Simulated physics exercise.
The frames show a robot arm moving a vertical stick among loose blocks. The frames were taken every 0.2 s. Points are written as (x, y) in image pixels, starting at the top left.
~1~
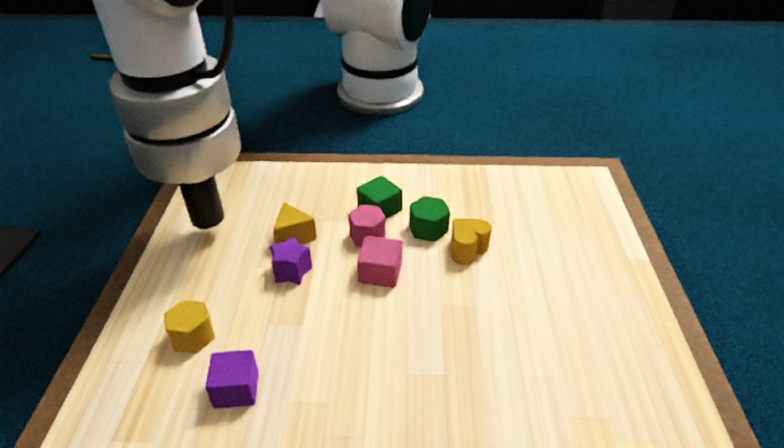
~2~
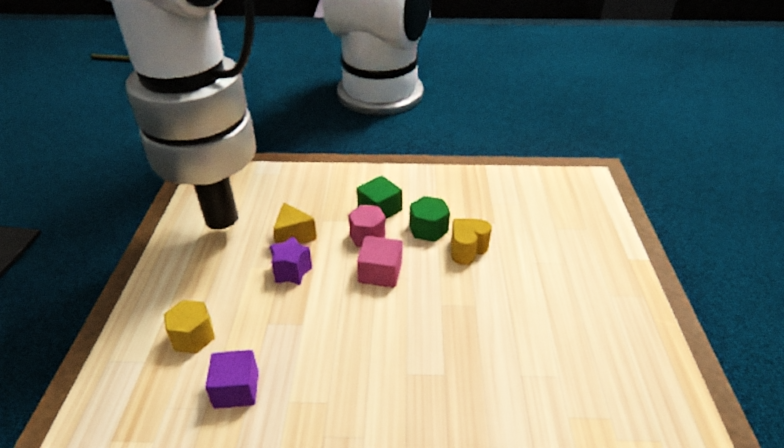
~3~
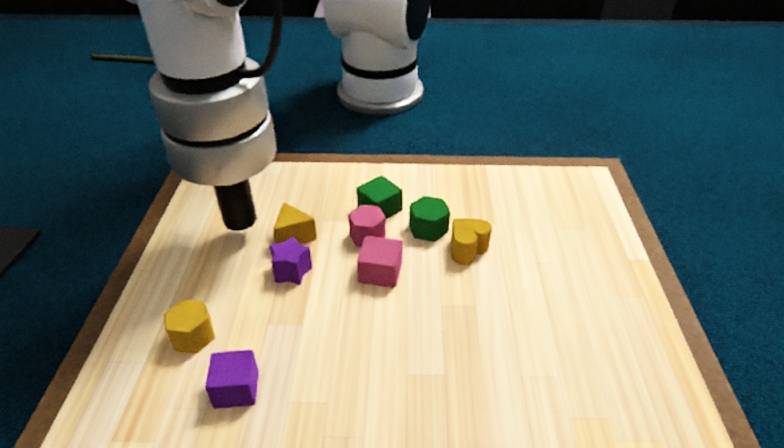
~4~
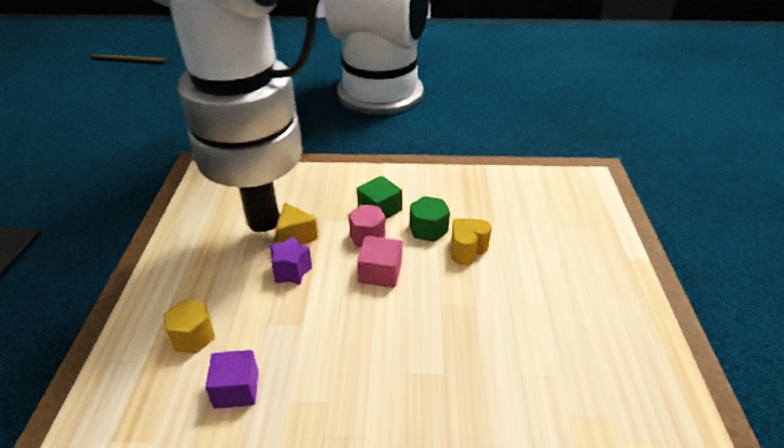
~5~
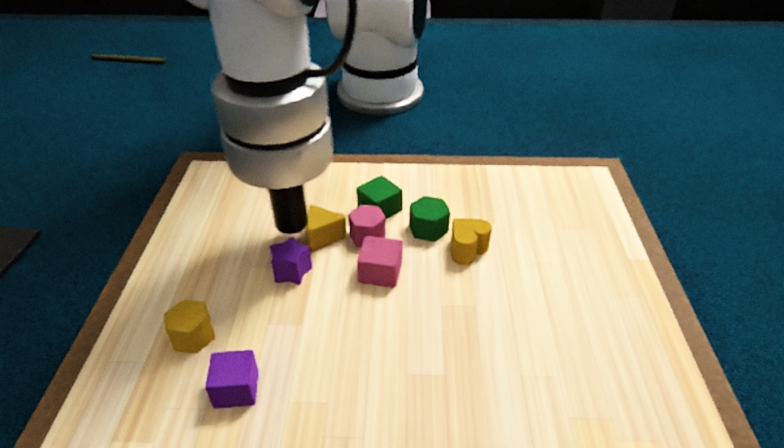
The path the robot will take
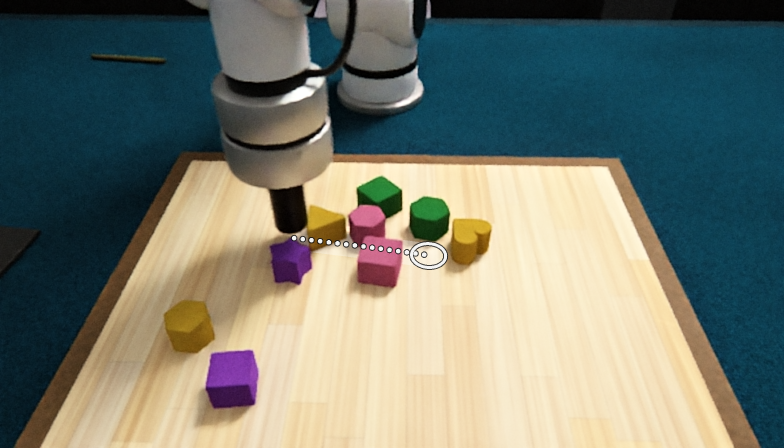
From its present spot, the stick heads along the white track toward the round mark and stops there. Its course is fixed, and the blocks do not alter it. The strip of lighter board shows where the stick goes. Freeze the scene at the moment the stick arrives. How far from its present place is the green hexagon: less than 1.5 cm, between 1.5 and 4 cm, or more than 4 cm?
My estimate: In the 1.5 to 4 cm range.
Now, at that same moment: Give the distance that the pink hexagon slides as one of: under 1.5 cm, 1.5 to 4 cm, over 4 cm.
It will fall in the top band, over 4 cm.
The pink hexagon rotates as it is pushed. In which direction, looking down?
It rotates clockwise.
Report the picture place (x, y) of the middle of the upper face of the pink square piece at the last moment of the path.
At roughly (403, 261).
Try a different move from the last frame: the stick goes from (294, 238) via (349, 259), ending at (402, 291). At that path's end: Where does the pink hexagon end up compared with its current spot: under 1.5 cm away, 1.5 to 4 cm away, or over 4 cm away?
If I had to pick, the pink hexagon travels from 1.5 to 4 cm here.
Drawn move, from (294, 238) to (429, 255).
The first path, step by step. One third of the way, stick (337, 229); yellow triangular block (367, 214), turned 40° anticlockwise; pink hexagon (401, 210), turned 40° clockwise; green hexagon (438, 207).
Two thirds of the way, stick (383, 234); yellow triangular block (388, 208), turned 75° anticlockwise; pink hexagon (417, 201), turned 45° clockwise; pink square piece (393, 257), turned 30° clockwise; green hexagon (452, 205), turned 30° clockwise.
At the end, stick (429, 241); yellow triangular block (388, 208), turned 75° anticlockwise; pink hexagon (417, 201), turned 45° clockwise; pink square piece (403, 261), turned 65° clockwise; green hexagon (453, 205), turned 30° clockwise.
